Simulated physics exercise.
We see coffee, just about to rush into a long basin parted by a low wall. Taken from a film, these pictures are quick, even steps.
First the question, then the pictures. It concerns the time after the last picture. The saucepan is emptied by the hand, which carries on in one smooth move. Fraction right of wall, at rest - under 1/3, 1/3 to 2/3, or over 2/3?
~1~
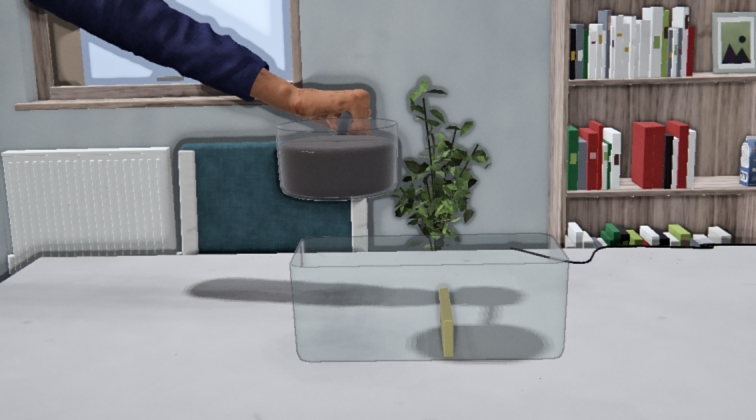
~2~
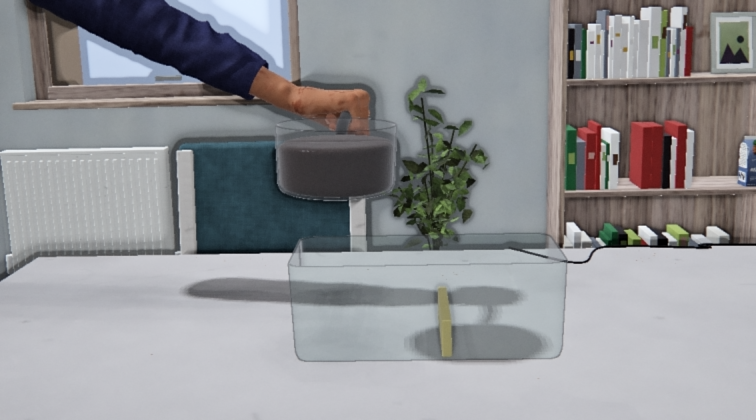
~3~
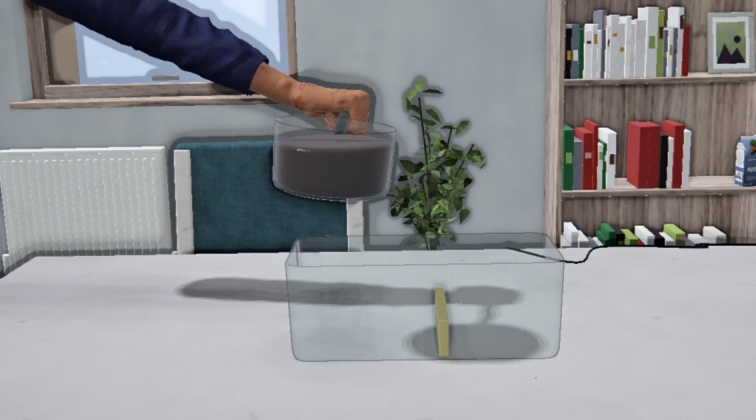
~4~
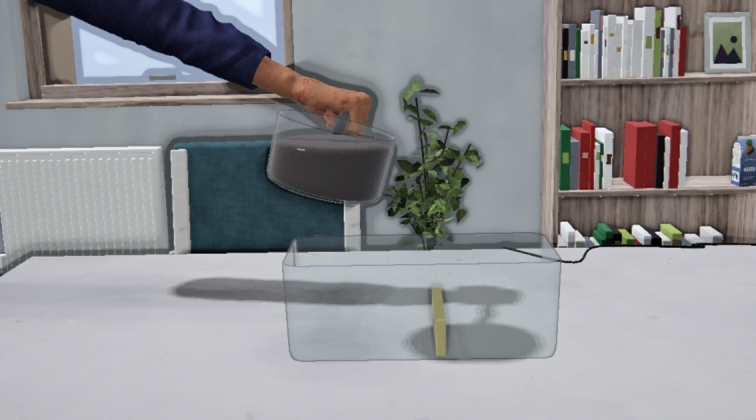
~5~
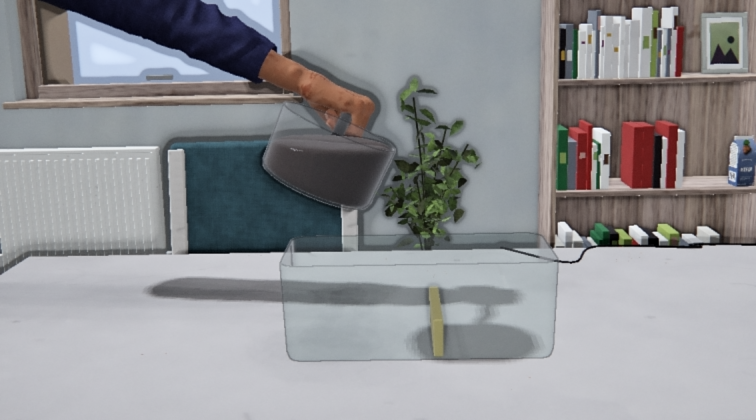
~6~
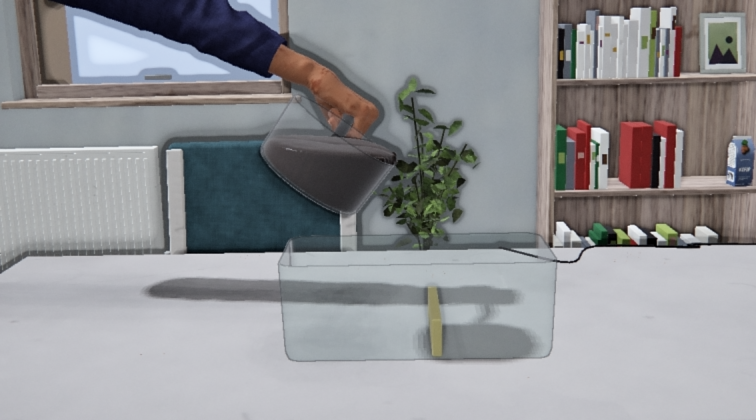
The bottom band.
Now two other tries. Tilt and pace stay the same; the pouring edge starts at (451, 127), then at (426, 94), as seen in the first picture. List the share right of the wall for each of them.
In turn 75 and 60 in a hundred.
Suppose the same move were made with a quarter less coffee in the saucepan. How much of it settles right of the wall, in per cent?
It comes to 15 per cent or so.
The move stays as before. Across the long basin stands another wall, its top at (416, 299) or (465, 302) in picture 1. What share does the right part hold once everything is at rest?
Try 1: Some 60 %; try 2: 10 %.
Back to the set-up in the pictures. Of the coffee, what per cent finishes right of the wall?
Close to 25 in a hundred.
A moment on, the saucepan is tipped right over and 28 per cent is still to pour, 22 is left of the wall and 13 right of it.
Next, the saucepan is tipped right over and 6 per cent is still to pour, 65 is left of the wall and 23 right of it.
Then the saucepan is tipped right over and 1 per cent is still to pour, 60 is left of the wall and 24 right of it.
Later the saucepan is tipped right over and 0 per cent is still to pour, 70 is left of the wall and 25 right of it.
Finally, 70 per cent lies left of the wall, 25 right of it and 4 outside.
